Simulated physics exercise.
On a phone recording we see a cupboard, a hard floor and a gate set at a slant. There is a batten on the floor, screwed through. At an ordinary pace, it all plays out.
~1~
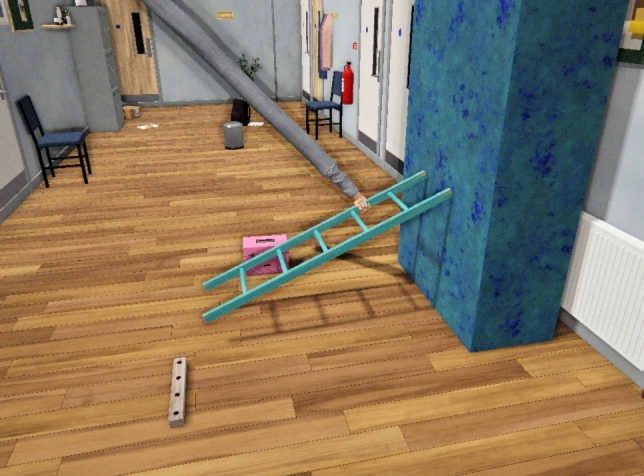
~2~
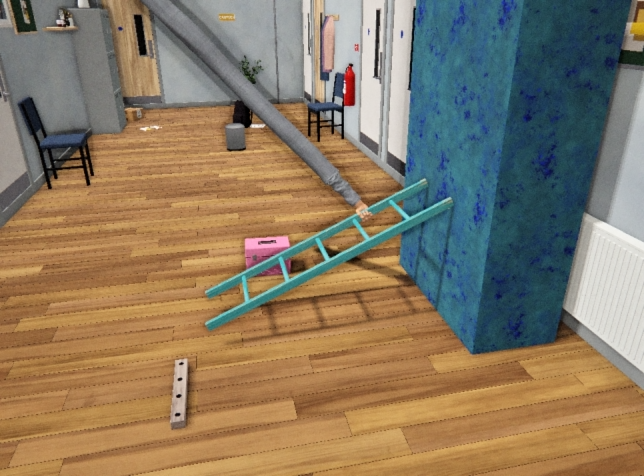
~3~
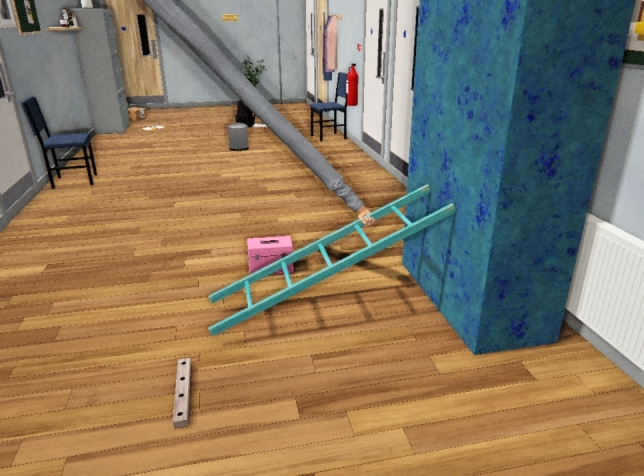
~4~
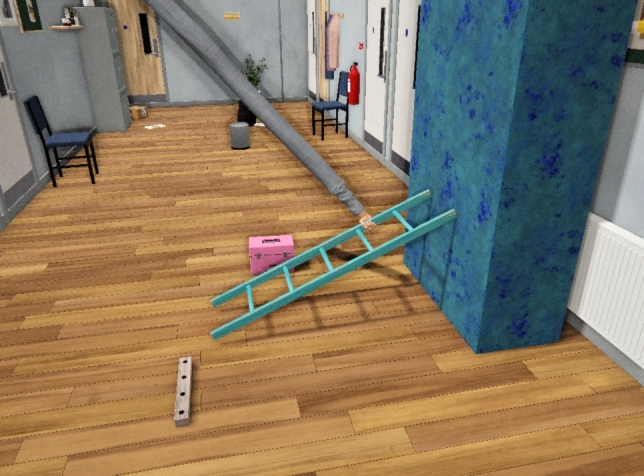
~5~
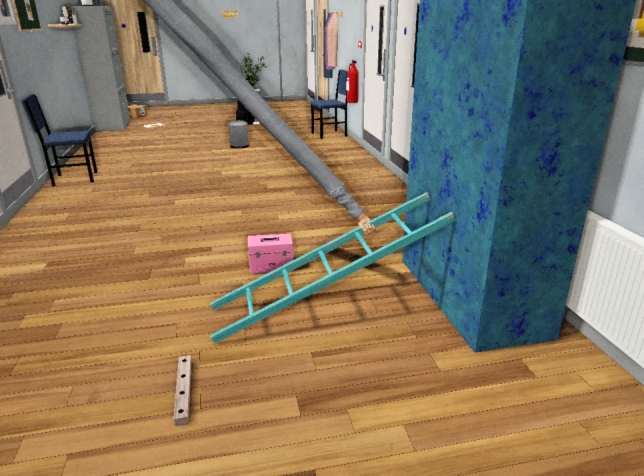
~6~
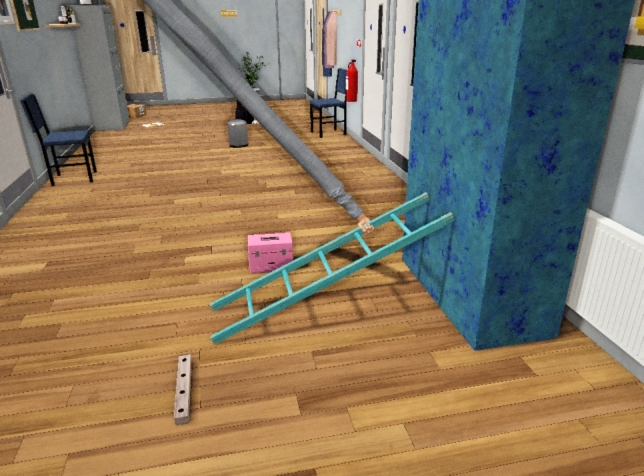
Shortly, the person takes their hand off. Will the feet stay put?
No.
Then, 0.32 s later than the last frame, turquoise gate tilted by 17° near (317, 297).
Then, 0.70 s later than the last frame, turquoise gate tilted by 24° near (314, 298).
When it is over, the turquoise gate slides out and falls, near (315, 310); the rest as before.
